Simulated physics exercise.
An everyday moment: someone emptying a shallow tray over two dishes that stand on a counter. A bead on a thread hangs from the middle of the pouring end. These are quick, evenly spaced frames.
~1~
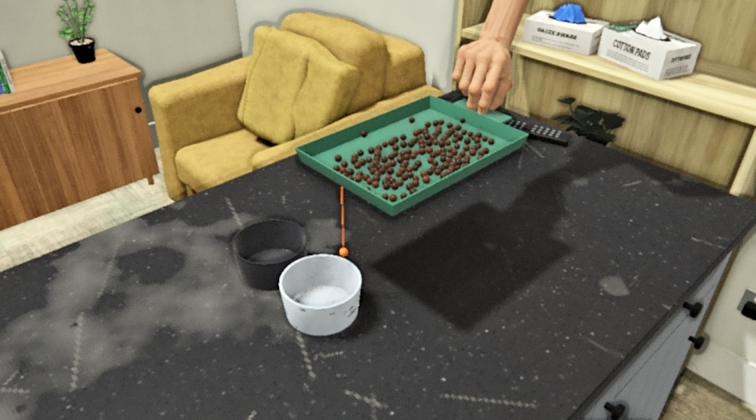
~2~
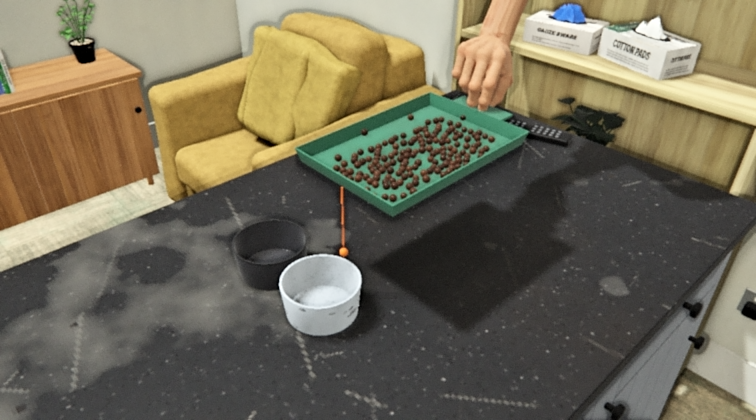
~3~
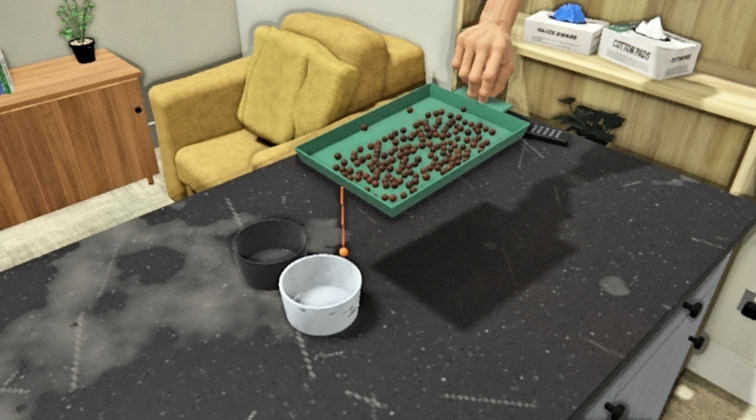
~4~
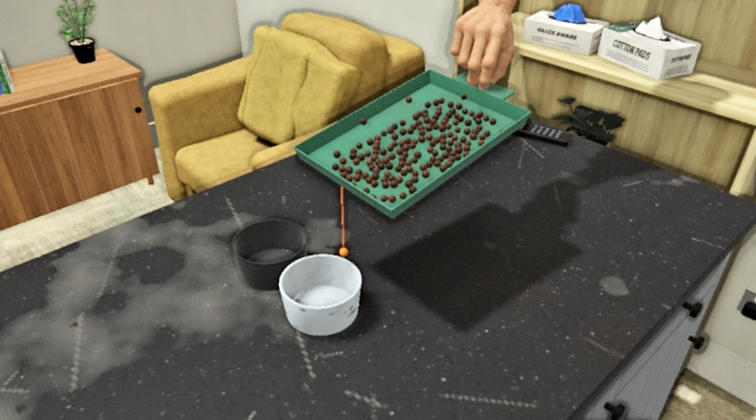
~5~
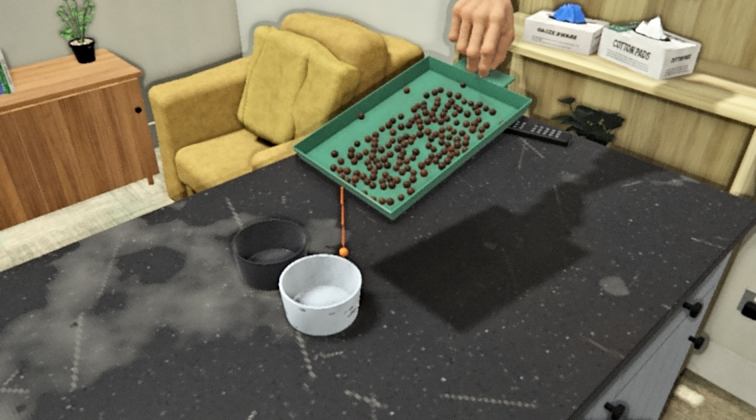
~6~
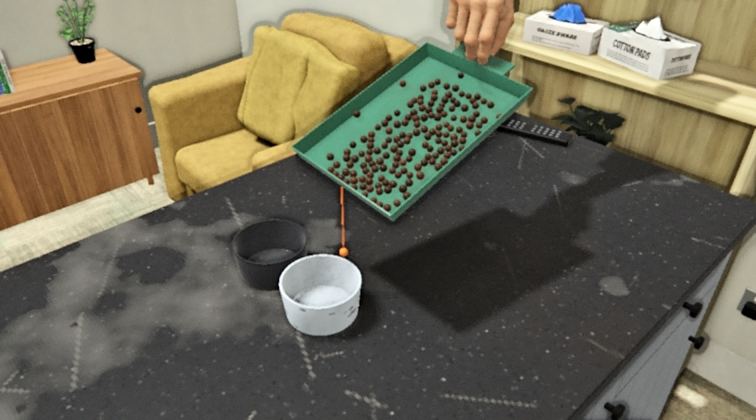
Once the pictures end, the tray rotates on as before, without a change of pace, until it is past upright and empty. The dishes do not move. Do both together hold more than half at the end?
They take less than half between them.
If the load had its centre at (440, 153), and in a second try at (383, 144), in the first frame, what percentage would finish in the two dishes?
The first gives 20 %, the second 40 %.
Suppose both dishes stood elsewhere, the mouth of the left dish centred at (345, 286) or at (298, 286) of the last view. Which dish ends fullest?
The first try: The left one. The second: Right.
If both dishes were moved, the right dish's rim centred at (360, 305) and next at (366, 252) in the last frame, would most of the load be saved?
One: The larger part. Two: Below a half.
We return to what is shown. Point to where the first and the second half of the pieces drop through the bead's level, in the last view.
First near (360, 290), later near (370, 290).
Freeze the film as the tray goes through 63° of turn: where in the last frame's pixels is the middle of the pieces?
Near (371, 196).
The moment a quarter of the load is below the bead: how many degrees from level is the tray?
At some 80 degrees.
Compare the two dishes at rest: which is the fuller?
That is the right one.
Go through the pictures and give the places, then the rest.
In the first frame, corners of the pouring end near (301, 148) and (393, 201), level; middle of the load near (413, 156), chocolate balls; left dish near (240, 269); right dish near (290, 312); bead on its thread near (344, 252).
In the second frame, corners of the pouring end near (301, 148) and (393, 202), level; middle of the load near (413, 155).
In the third frame, corners of the pouring end near (300, 147) and (392, 203), tipped barely, lowest at the right corner; middle of the load near (413, 151).
In the fourth frame, corners of the pouring end near (299, 147) and (392, 205), tipped a little, lowest at the right corner; middle of the load near (413, 146).
In the fifth frame, corners of the pouring end near (298, 146) and (391, 208), tipped a little, lowest at the right corner; middle of the load near (411, 142).
In the sixth frame, corners of the pouring end near (297, 146) and (390, 210), tipped clearly, lowest at the right corner; middle of the load near (407, 141), all but a few on the move; left dish near (240, 269); right dish near (290, 312).
Shortly afterwards, tray tipped steeply; the bulk on the tray; only a few in the right dish; only a few outside both; a little in the air.
Next, tray tipped past a quarter turn; a little on the tray; near a quarter in the right dish; near half outside both; a little in the air.
Some moments later, tray tipped past a quarter turn; near a quarter in the right dish; near two thirds outside both.
In the end, tray tipped past a quarter turn; near a quarter in the right dish; none at all in the left dish; near two thirds outside both.
